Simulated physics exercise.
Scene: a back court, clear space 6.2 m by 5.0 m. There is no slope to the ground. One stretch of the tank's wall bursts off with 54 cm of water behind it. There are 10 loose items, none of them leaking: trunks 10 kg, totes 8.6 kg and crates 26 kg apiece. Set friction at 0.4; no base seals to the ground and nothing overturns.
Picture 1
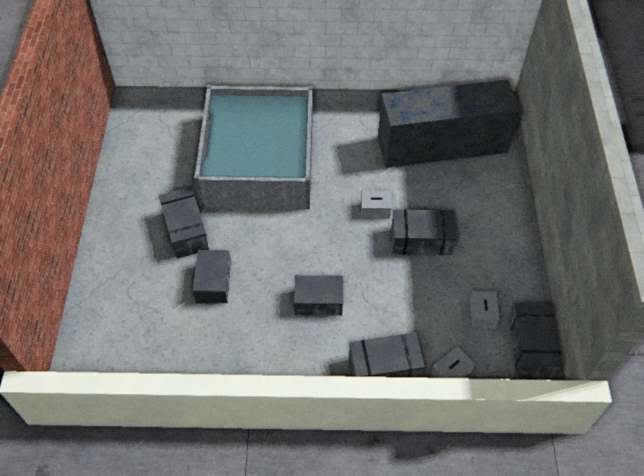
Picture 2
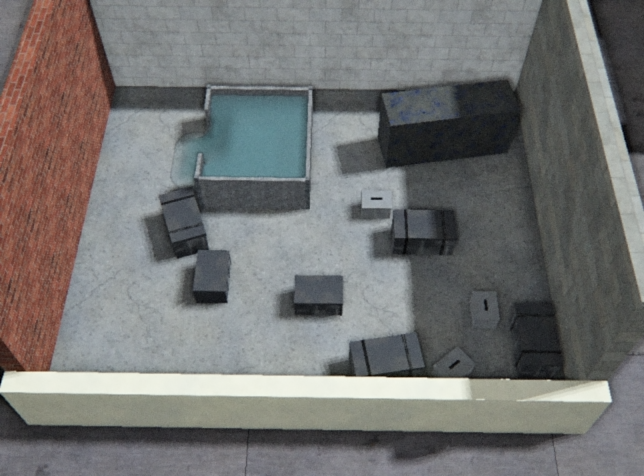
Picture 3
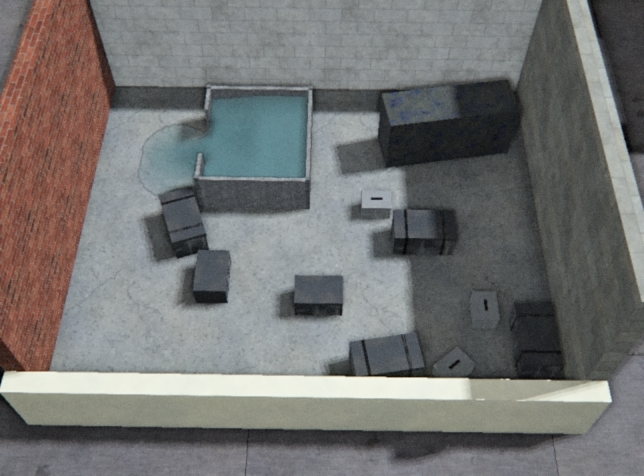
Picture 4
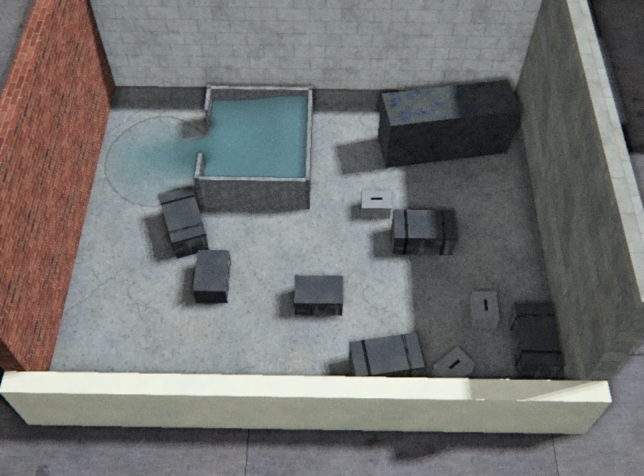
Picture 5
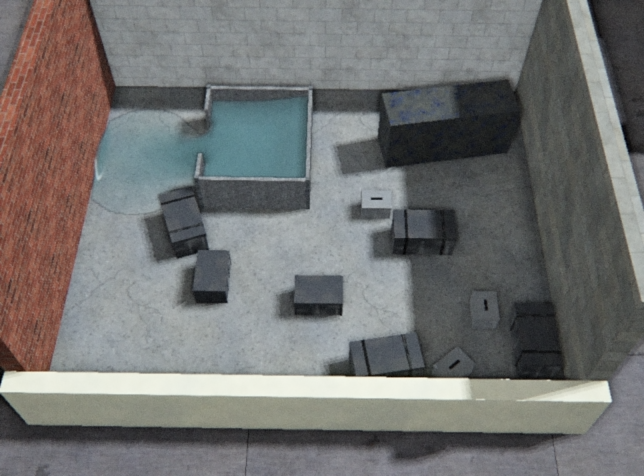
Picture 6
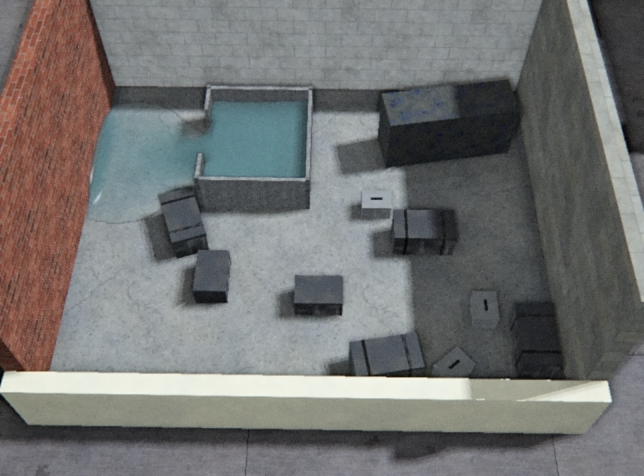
Raised water tank in a walled back court breaching on its left side, water spreading across the floor to the brick wall.
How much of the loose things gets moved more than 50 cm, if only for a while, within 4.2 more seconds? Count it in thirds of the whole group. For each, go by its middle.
Below a third of the group.
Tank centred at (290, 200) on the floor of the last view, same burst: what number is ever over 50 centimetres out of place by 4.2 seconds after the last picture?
Then the count would be 1.
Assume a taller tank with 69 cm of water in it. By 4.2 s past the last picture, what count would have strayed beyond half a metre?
Under that setup the answer is 2.
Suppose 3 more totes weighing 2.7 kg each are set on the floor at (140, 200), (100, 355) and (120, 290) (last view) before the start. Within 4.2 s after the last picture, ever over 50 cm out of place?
In that order: Over, over, over.
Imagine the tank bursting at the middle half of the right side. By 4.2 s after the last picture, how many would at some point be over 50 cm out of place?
In that case the number is 6.
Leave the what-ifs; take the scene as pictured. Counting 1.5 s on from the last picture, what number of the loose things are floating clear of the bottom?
Just then, the number is 0.
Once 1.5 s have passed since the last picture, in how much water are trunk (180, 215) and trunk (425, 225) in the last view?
Around 0 cm and 0 cm.
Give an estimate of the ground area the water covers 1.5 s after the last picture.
Near 9.5 m2 in all.
Then, 0.4 s after the last picture 0 of 10 are over 50 cm from their spots; 0 afloat.
Then, 1.5 s after the last picture 0 of 10 are over 50 cm from their spots; 0 afloat.
Then, 2.8 s after the last picture 0 of 10 are over 50 cm from their spots; 0 afloat.
Then, 4.2 s after the last picture 1 of 10 are over 50 cm from their spots, and 1 have been at some point; 1 afloat.
